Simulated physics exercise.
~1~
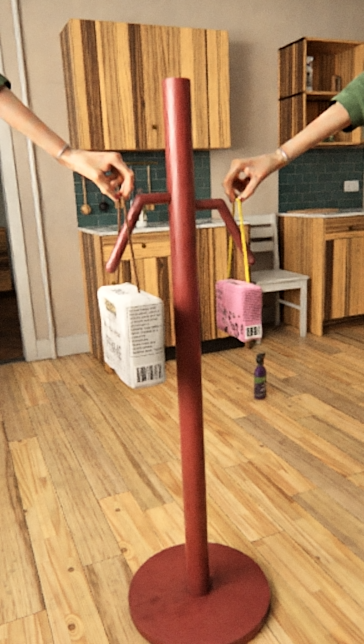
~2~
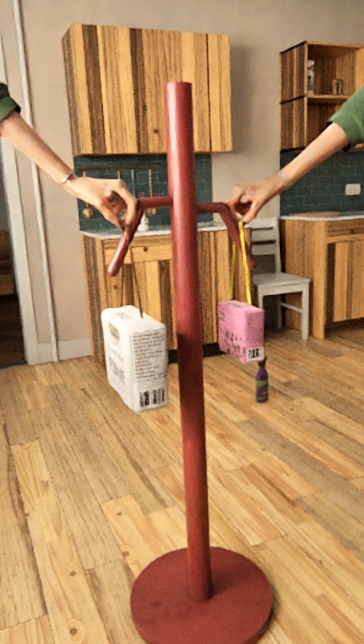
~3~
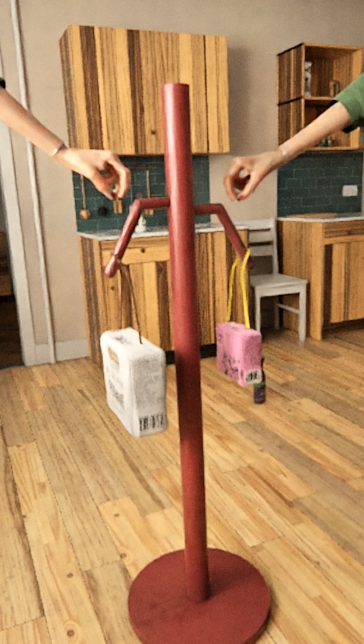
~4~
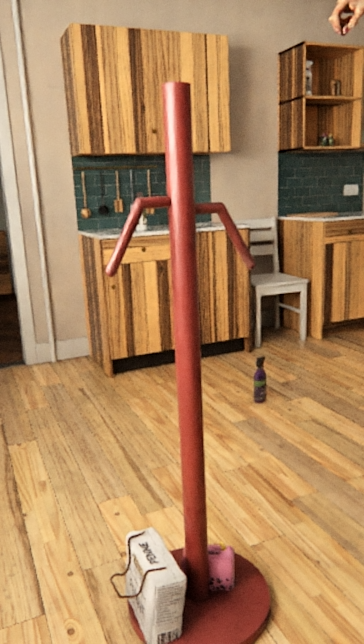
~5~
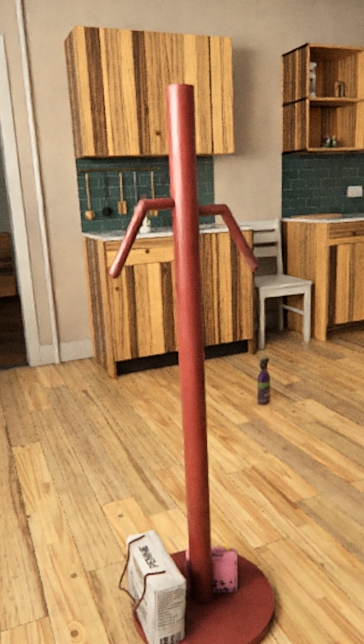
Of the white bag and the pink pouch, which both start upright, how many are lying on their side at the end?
None of them are. Both the white bag and the pink pouch end upright down at the foot of the post.
